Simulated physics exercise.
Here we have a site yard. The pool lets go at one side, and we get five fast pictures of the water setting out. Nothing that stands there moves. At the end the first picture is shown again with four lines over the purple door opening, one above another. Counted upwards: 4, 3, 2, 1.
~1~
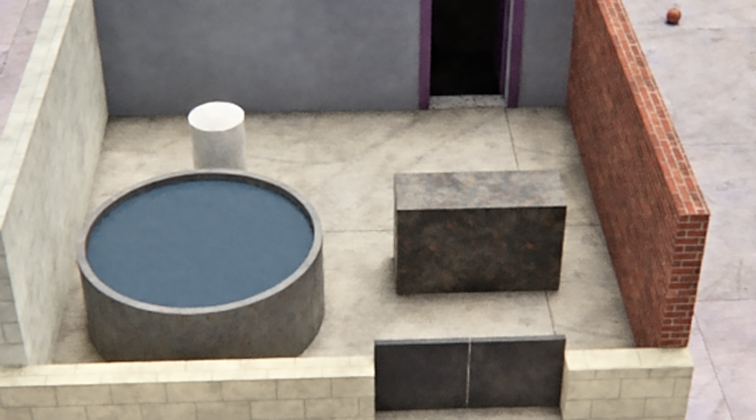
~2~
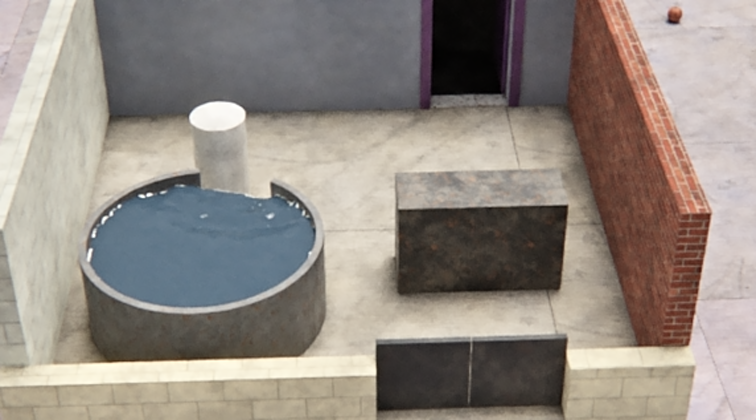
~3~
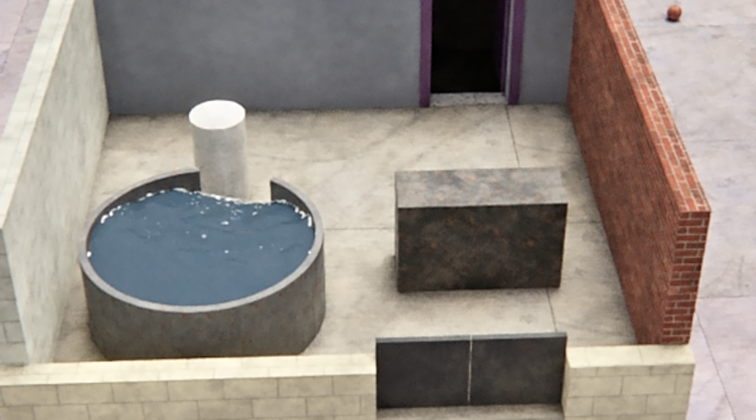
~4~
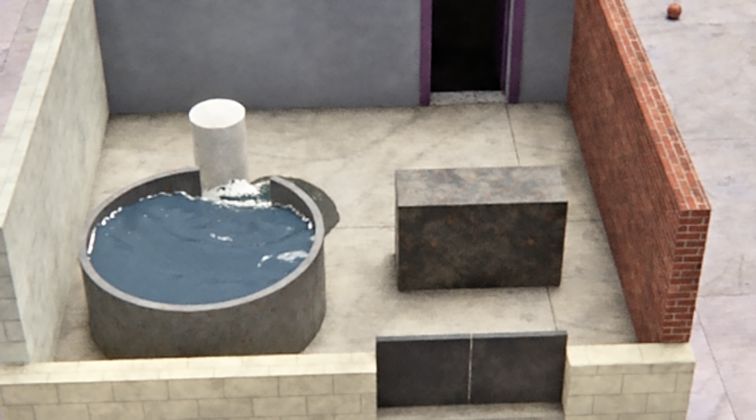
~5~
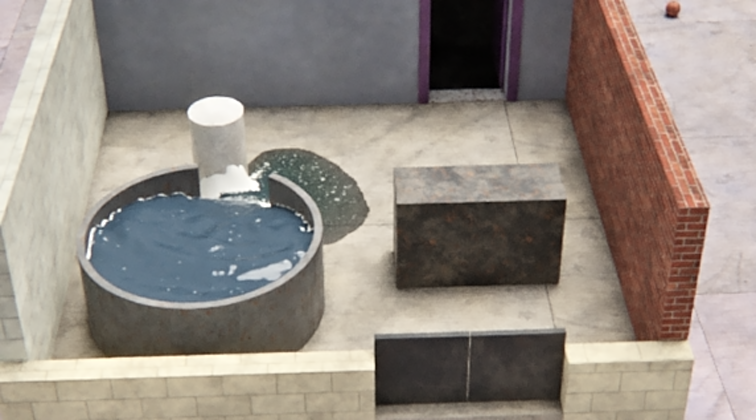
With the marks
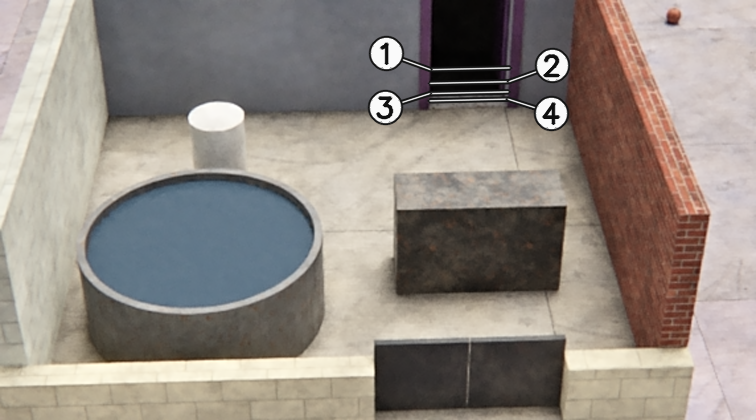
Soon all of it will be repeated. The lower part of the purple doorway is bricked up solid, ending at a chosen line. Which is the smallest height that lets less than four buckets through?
Height 3.
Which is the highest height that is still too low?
4.
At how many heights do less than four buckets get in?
Three of them.
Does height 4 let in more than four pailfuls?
Yes, that goes wrong.
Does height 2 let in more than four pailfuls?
No, not at all.
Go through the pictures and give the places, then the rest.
Water in the pool at rest, its middle at (201, 243); foot of the purple doorway at (468, 108); shut gate at (469, 349), in the first frame.
Water covers 1 % of the ground, its front hidden from here, in the second frame.
Water covers 3 % of the ground, its front hidden from here, in the third frame.
Water covers 6 % of the ground, its front hidden from here, in the fourth frame.
In the fifth frame, 11 % of the ground under water, visible out to (298, 152).
In white, 1 at (470, 68); 2 at (469, 82); 3 at (469, 92); 4 at (468, 100); from the bottom up 4, 3, 2, 1.
With 1, nothing gets over.
With 2, nothing gets over.
With 3, a splash gets over, under a bucket.
With 4, about 9 bucketfuls get in.
